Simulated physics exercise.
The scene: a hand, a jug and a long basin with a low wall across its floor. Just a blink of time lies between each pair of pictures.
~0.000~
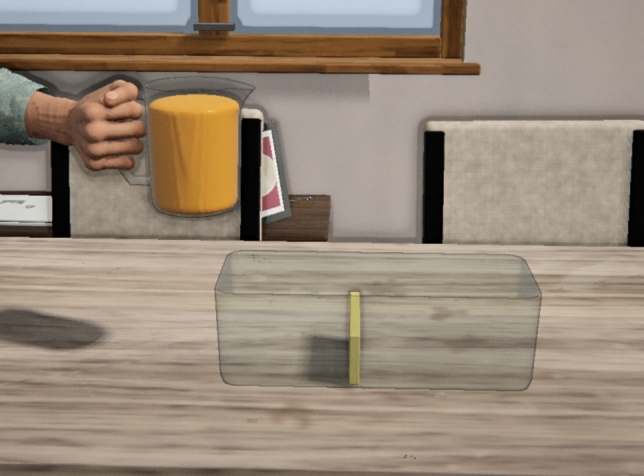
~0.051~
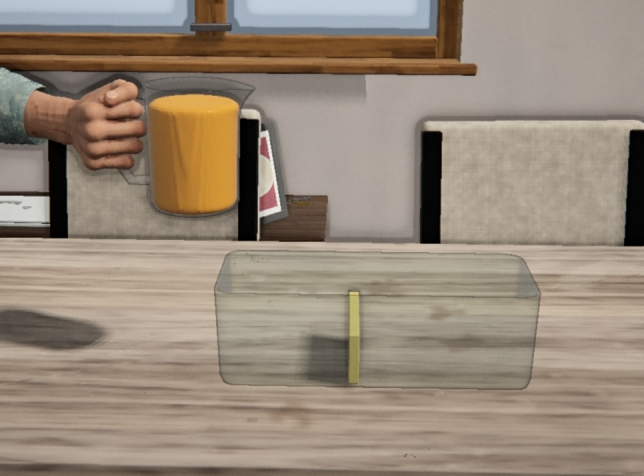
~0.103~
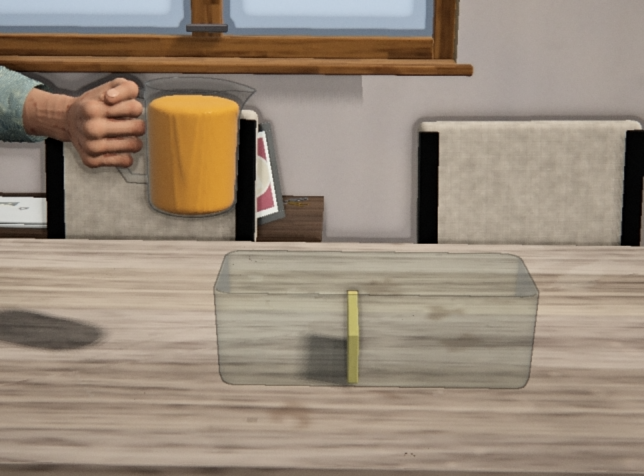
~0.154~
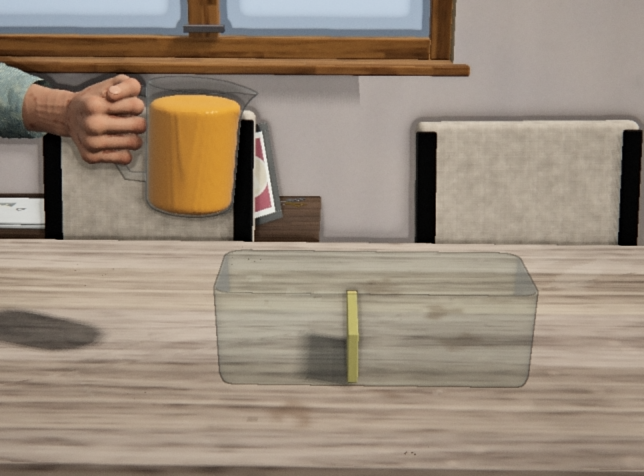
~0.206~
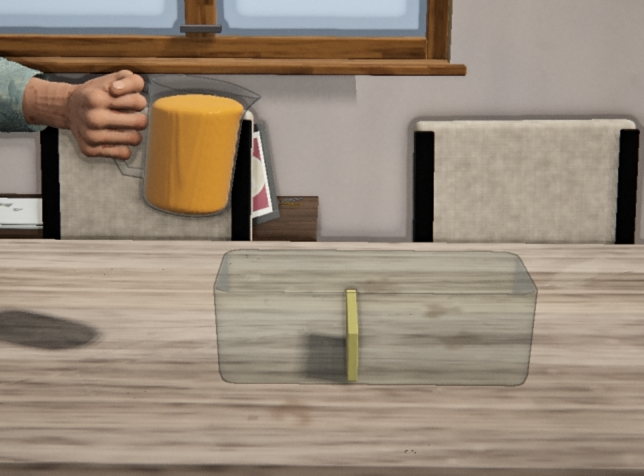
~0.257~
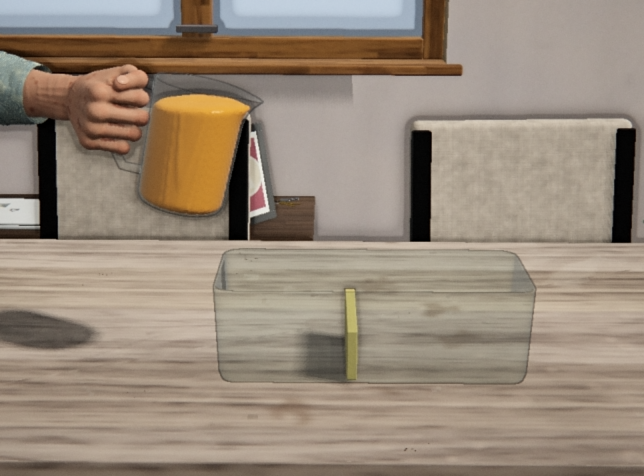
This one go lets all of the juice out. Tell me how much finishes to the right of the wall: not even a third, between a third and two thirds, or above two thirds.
The share right of the wall is the low band, below one third.
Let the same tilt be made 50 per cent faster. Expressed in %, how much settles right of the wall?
0 per cent or thereabouts.
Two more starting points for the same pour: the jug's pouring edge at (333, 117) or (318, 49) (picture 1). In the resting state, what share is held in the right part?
About 95 per cent, then about 95 per cent.
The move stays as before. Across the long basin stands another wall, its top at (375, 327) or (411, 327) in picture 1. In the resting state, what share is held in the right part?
The first placement gives around 5 percent, the second 5 percent.
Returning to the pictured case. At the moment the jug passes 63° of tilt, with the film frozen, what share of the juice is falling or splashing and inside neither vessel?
Roughly 10 %.
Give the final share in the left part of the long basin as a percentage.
I'd put it at around 90 %.
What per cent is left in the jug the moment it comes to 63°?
My estimate is close to 85 percent remaining.
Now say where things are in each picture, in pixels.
In the first picture, tilt 0°; pouring edge (255, 87); surface from (149, 102) to (239, 103); the long basin's rim runs from (222, 272) to (532, 277); the wall's top is at (355, 314).
In the second picture, tilt 1°; pouring edge (255, 87); surface from (149, 102) to (239, 103).
In the third picture, tilt 2°; pouring edge (256, 89); surface from (150, 102) to (239, 105).
In the fourth picture, tilt 5°; pouring edge (258, 92); surface from (151, 102) to (241, 105).
In the fifth picture, tilt 8°; pouring edge (261, 96); surface from (152, 103) to (245, 105).
In the sixth picture, tilt 13°; pouring edge (264, 101); surface from (154, 104) to (250, 105).
Then, 0.66 s in, the tilt is 63° and 86 per cent is still to pour, 2 is left of the wall and 0 right of it.
Then, 0.95 s in, the tilt is 92° and 44 per cent is still to pour, 34 is left of the wall and 2 right of it.
Then, 1.26 s in, the tilt is 96° and 11 per cent is still to pour, 72 is left of the wall and 3 right of it.
Then, 1.59 s in, the tilt is 96° and 2 per cent is still to pour, 86 is left of the wall and 4 right of it.
Finally, 90 per cent lies left of the wall, 4 right of it and 6 outside.
